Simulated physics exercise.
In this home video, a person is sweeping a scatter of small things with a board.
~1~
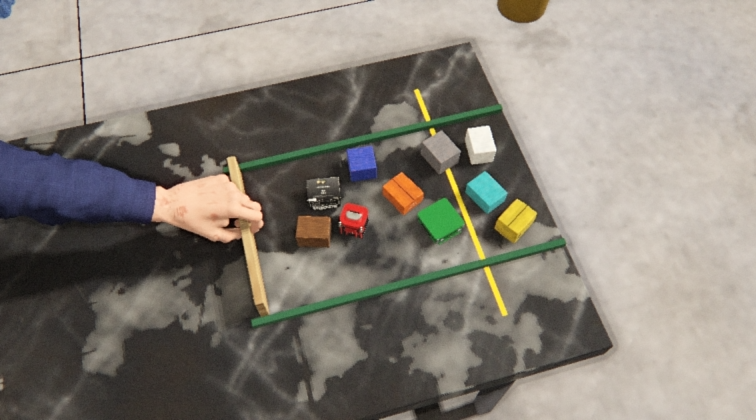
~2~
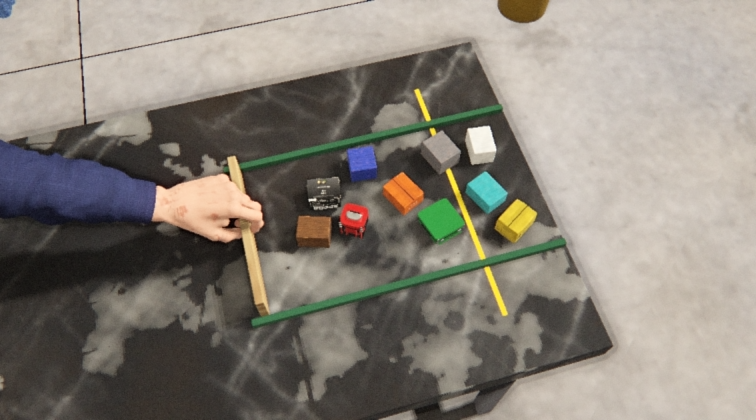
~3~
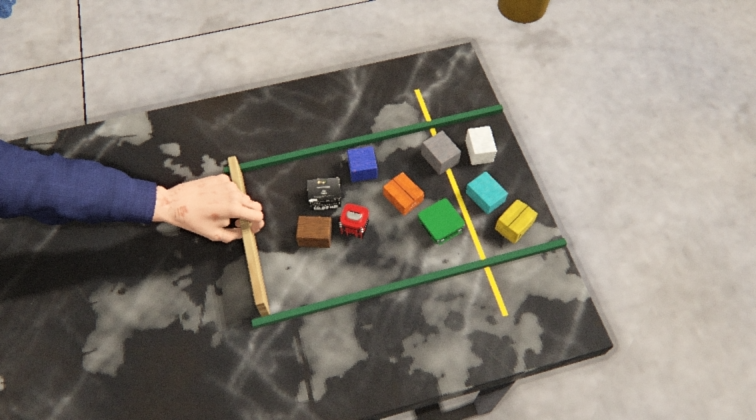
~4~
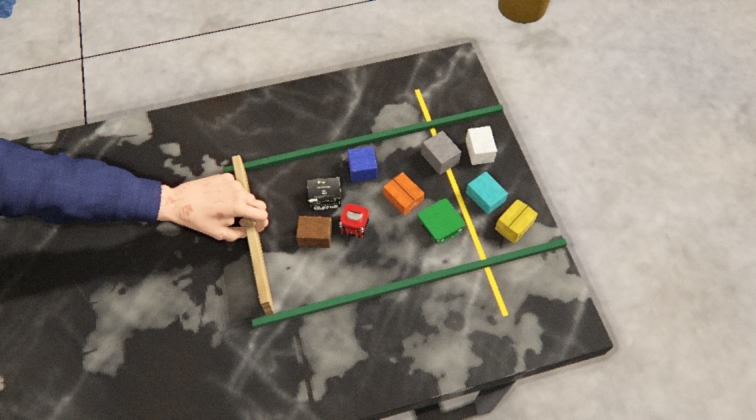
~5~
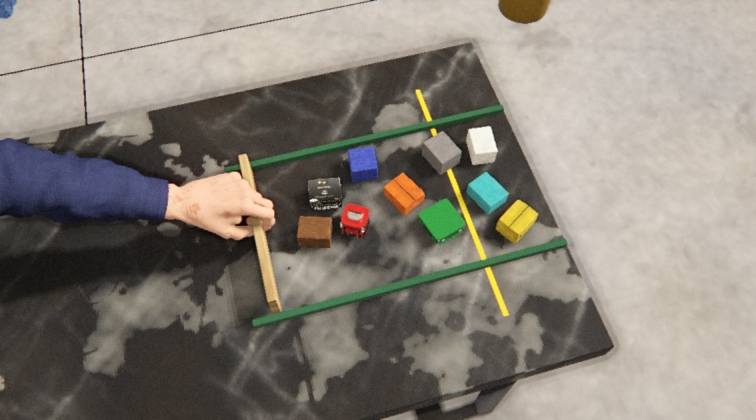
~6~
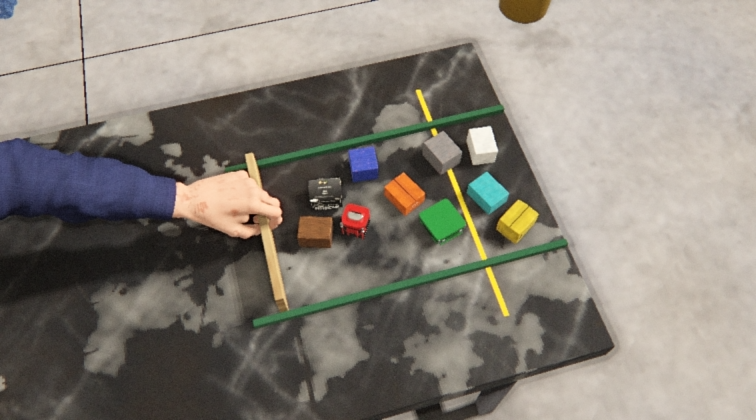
On a dark marbled tabletop, a hand holds a wooden board still, then slides it slightly right toward scattered colourful blocks.
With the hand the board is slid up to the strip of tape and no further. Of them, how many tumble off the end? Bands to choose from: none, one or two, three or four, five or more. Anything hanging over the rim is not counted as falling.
Final answer: None.
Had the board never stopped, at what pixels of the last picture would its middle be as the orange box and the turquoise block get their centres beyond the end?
Around (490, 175), then around (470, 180).
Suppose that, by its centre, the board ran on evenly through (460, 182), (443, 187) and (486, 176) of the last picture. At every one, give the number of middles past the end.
0, 0 and 2.
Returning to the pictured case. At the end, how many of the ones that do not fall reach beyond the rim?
It's 1.
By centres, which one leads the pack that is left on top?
That is the white block.
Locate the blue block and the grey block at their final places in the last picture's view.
(450, 131), and the other (484, 139).
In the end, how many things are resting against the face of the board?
Contact count: 4.
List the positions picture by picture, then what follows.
In the first frame, yellow box (516, 221); white block (480, 145); turquoise block (486, 193); board (247, 234); tape (456, 191).
In the second frame, white block (480, 145); orange box (403, 194).
In the third frame, turquoise block (486, 193); green case (441, 222).
In the fourth frame, yellow box (516, 221); grey block (441, 153).
In the fifth frame, white block (481, 146); blue block (363, 164).
In the sixth frame, yellow box (517, 222); white block (482, 146); turquoise block (488, 193); board (266, 230); tape (458, 191).
Soon after, none off yet; yellow box at rest near (517, 222); white block at rest near (482, 146); turquoise block at rest near (488, 193).
Then, none off yet; yellow box at rest near (517, 222); white block moving near (488, 143); turquoise block moved a little near (502, 192).
At rest, the number that fall off is zero.
